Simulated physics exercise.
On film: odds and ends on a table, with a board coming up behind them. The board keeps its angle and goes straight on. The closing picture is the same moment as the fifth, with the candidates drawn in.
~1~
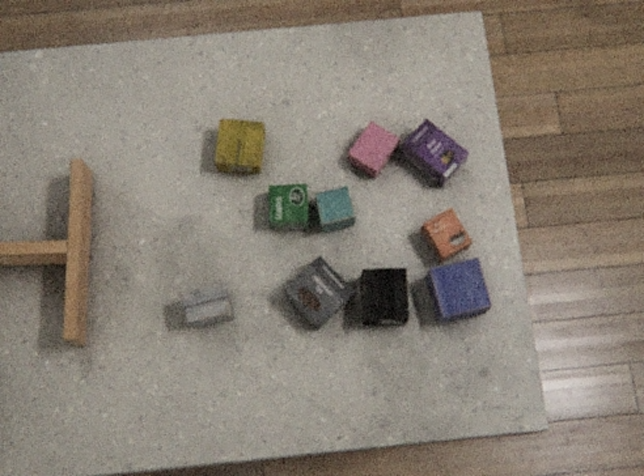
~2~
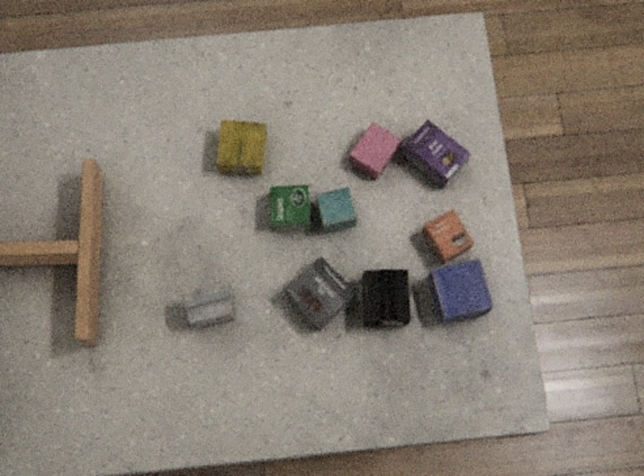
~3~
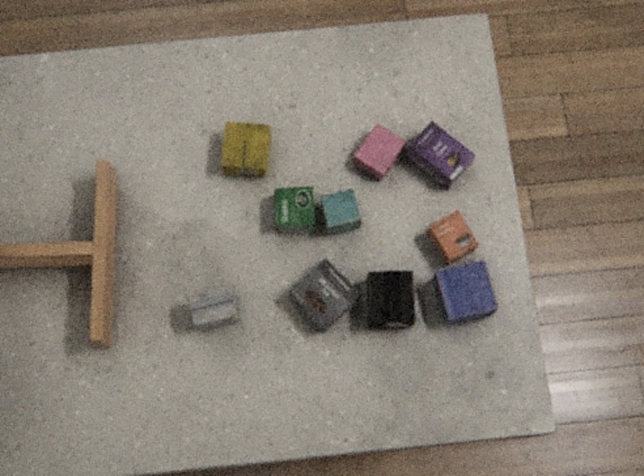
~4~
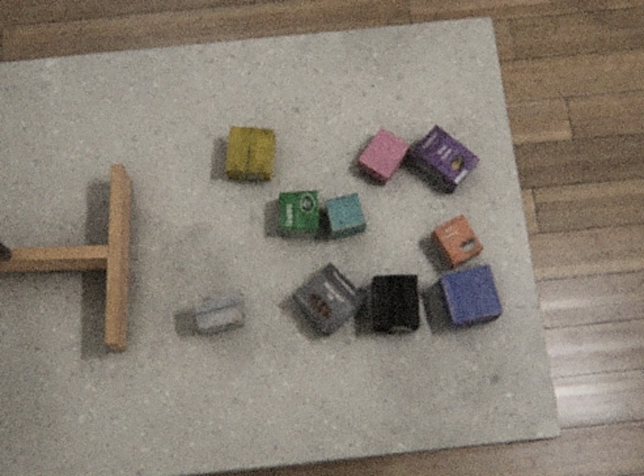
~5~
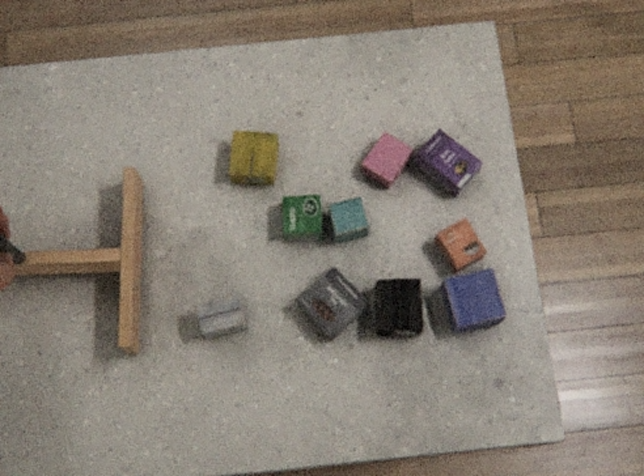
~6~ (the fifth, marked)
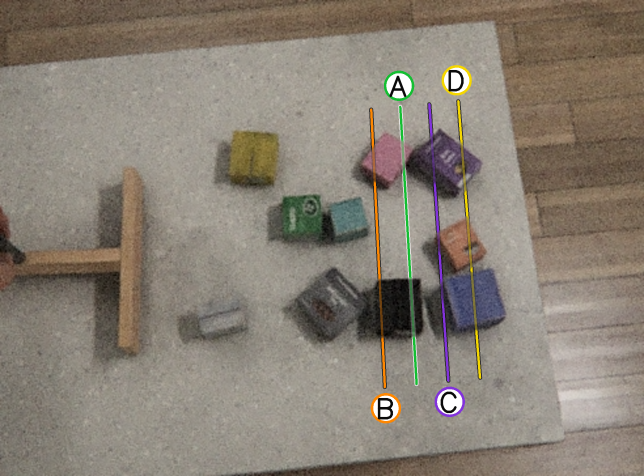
On a pale speckled tabletop, a wooden T-shaped board slides slowly right towards scattered coloured boxes, a hand appearing at left.
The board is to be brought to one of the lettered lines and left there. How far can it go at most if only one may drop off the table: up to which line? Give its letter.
No second one falls up to A.
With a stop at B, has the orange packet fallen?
No.
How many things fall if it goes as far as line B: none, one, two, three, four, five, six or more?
By then, one.
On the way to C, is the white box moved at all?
Yes.
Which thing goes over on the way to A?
The blue block goes over.
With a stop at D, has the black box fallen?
Yes.
On the copy, A at (408, 239); B at (378, 242); C at (438, 236); D at (469, 233).
On A. First, board (228, 245); yellow box (258, 158); white box (258, 316).
Then, board (330, 234); blue block (505, 305); black box (457, 318).
Finally, board (405, 227); blue block over the edge; black box (532, 316); one fallen.
By contrast, B is within the limit but short; C drops two; D drops four.
